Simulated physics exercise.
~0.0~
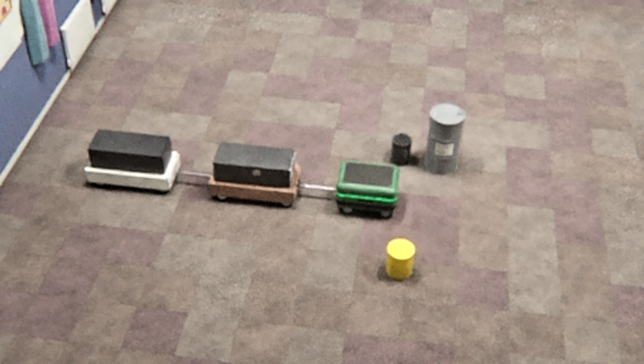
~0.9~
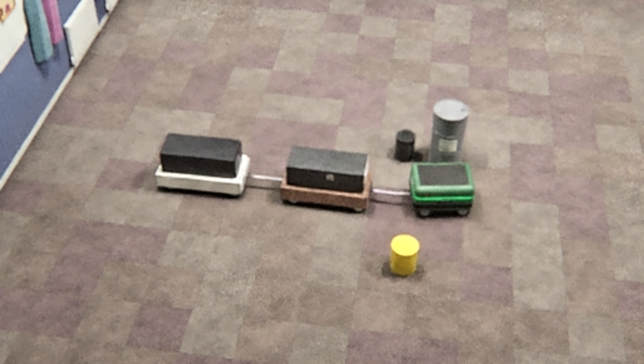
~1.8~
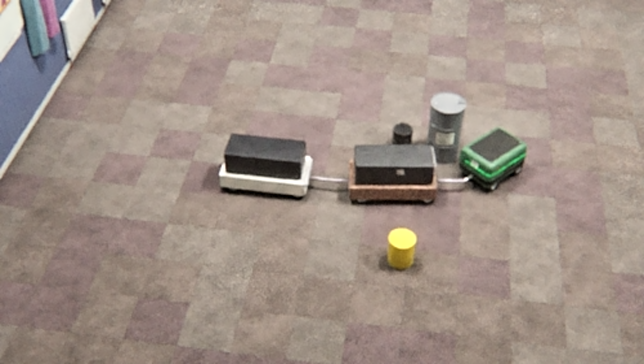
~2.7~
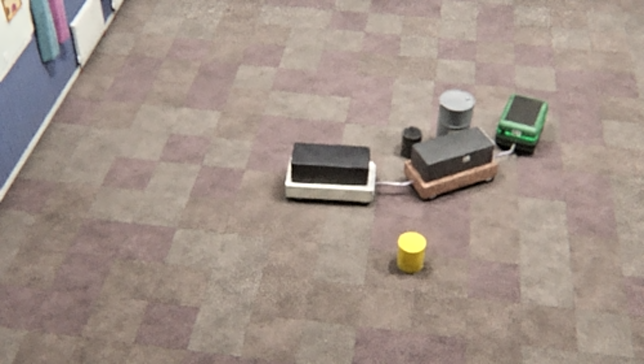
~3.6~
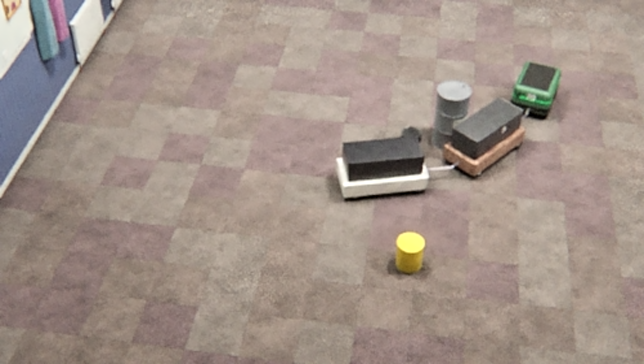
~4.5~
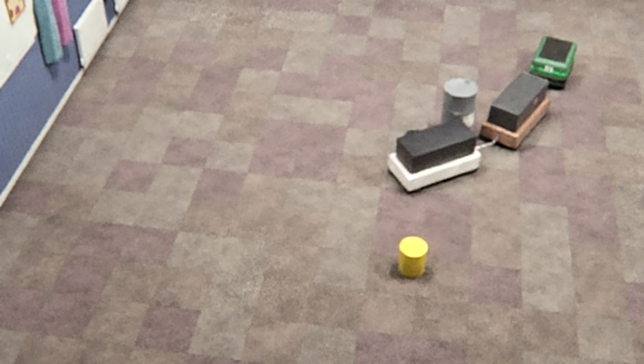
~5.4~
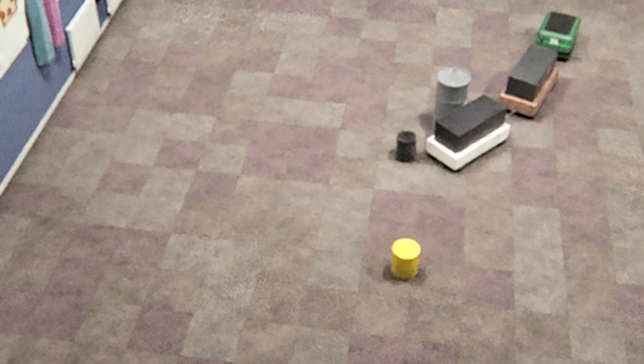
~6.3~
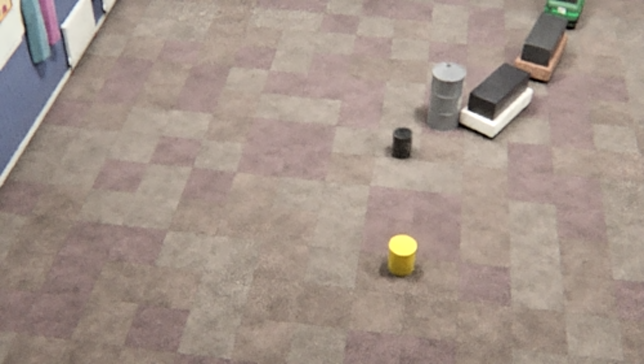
We see a green robot tug pull two carts rightward between a yellow pail and a grey drum, then turn left and head up the floor. The train shifts the drum a little as it passes, leaving it upright, while the black and yellow pails stay put.
